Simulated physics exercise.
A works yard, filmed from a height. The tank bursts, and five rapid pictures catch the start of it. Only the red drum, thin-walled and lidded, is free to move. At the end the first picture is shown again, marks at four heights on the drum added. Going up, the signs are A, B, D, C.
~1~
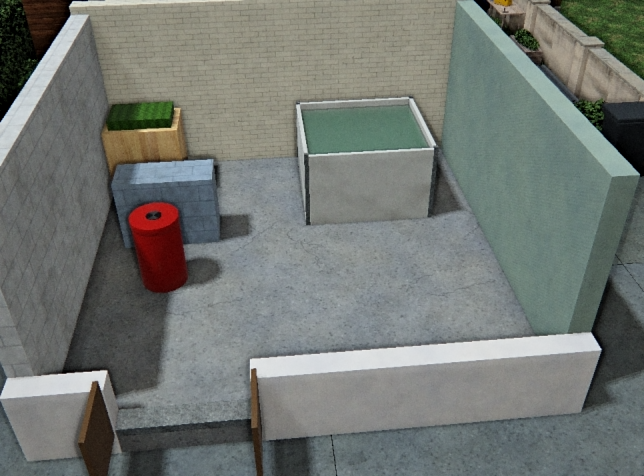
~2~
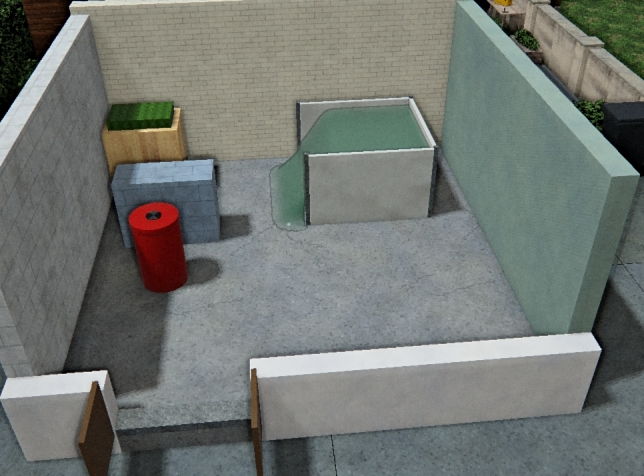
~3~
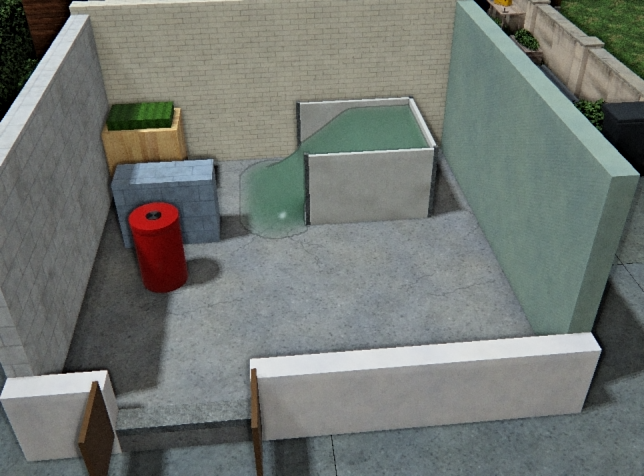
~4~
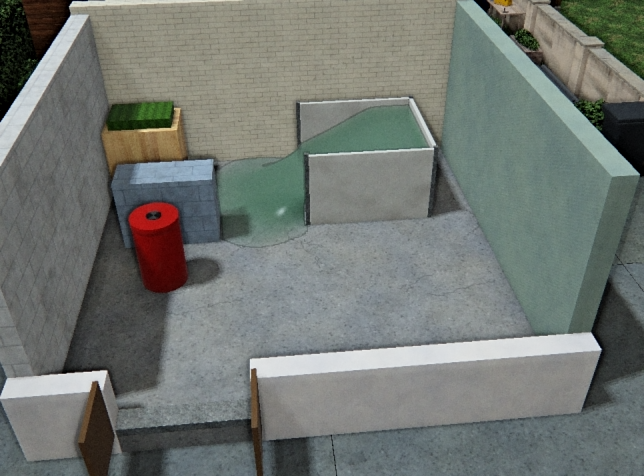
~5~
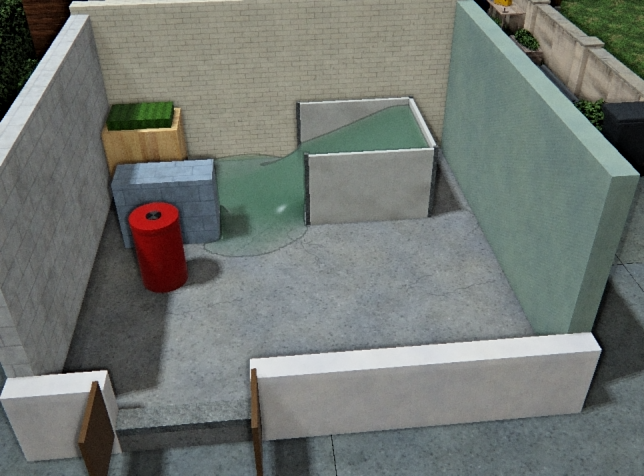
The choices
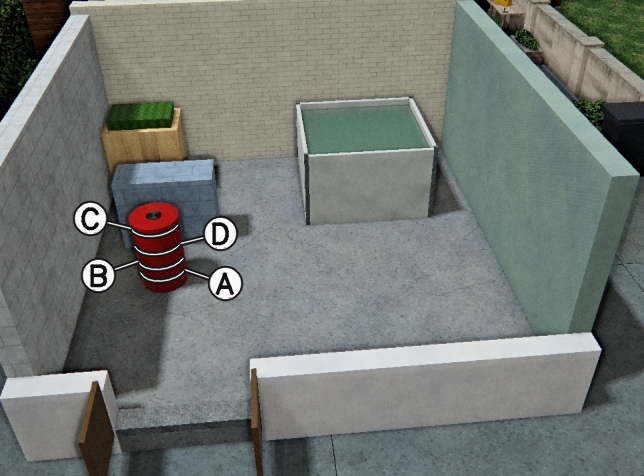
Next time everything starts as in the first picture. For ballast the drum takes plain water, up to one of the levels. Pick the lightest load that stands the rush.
Line A just does it.
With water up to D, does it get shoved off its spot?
No, that is safe.
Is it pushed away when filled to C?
No.
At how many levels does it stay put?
All of them.
On the marked copy, A at (161, 281); B at (159, 269); C at (152, 236); D at (156, 254); from the bottom up A, B, D, C.
If A is chosen, it does not move.
If B is chosen, it does not move.
If C is chosen, it does not move.
If D is chosen, it does not move.
